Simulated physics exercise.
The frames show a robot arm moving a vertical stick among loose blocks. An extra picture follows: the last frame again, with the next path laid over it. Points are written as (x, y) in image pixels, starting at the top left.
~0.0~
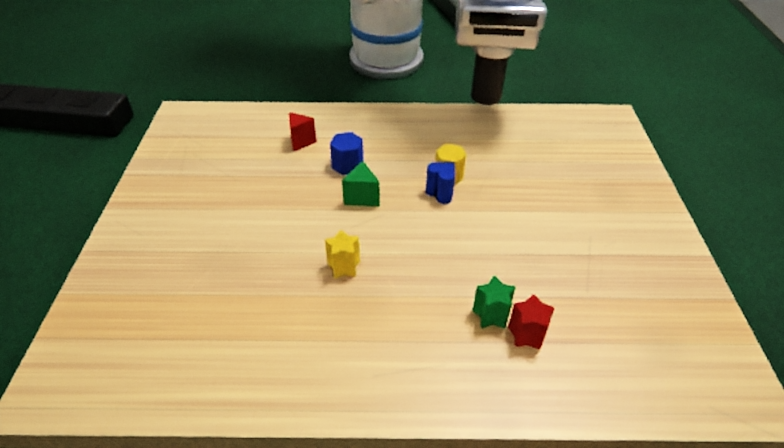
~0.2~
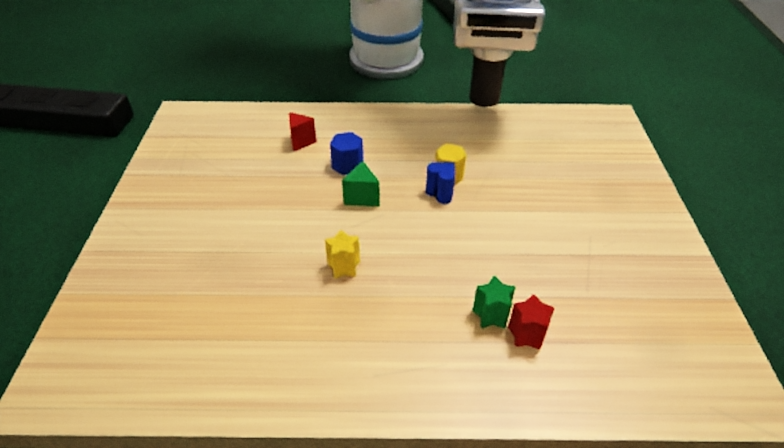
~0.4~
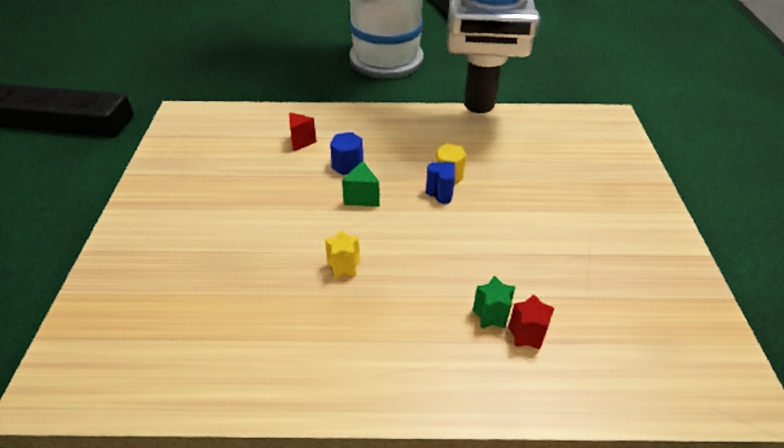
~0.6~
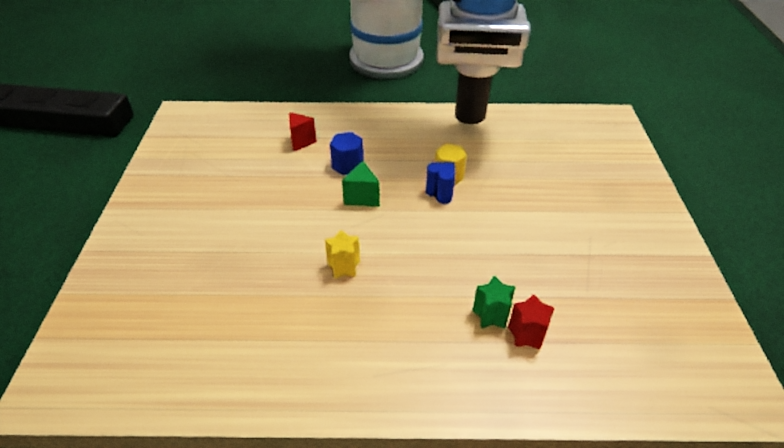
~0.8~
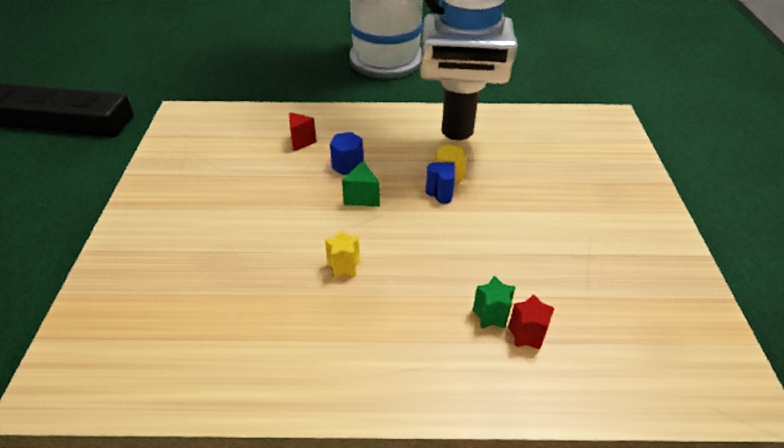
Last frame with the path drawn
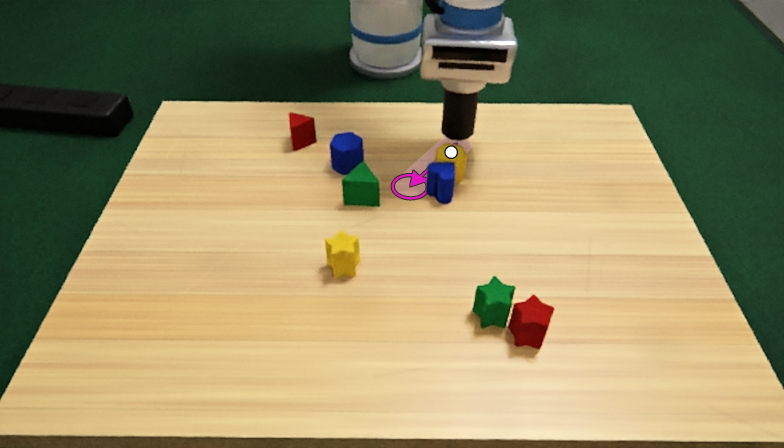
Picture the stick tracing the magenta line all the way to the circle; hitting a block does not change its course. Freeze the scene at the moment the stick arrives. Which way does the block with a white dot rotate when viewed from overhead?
Spins counterclockwise.
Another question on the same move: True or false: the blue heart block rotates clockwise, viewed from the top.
That claim is true.
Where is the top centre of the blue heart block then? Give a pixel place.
At roughly (448, 183).
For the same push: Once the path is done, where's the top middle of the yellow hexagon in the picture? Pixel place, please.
I'd place it at (450, 164), taking the centre of its top.
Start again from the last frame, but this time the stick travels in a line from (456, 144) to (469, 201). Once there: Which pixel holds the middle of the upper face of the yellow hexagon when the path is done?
About (447, 190).
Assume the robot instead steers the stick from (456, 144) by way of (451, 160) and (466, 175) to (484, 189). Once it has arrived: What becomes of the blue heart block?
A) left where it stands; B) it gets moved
My pick is B.
The line goes straight from (456, 144) to (410, 186); the dot is on the yellow hexagon.
The first path, step by step. Halfway along, stick (435, 151); blue heart block (445, 175), turned 25° clockwise; yellow hexagon (451, 158), turned 35° anticlockwise.
At the end, stick (411, 173); green three-sided block unmoved; blue heart block (448, 183), turned 35° clockwise; yellow hexagon (450, 164), turned 70° anticlockwise.
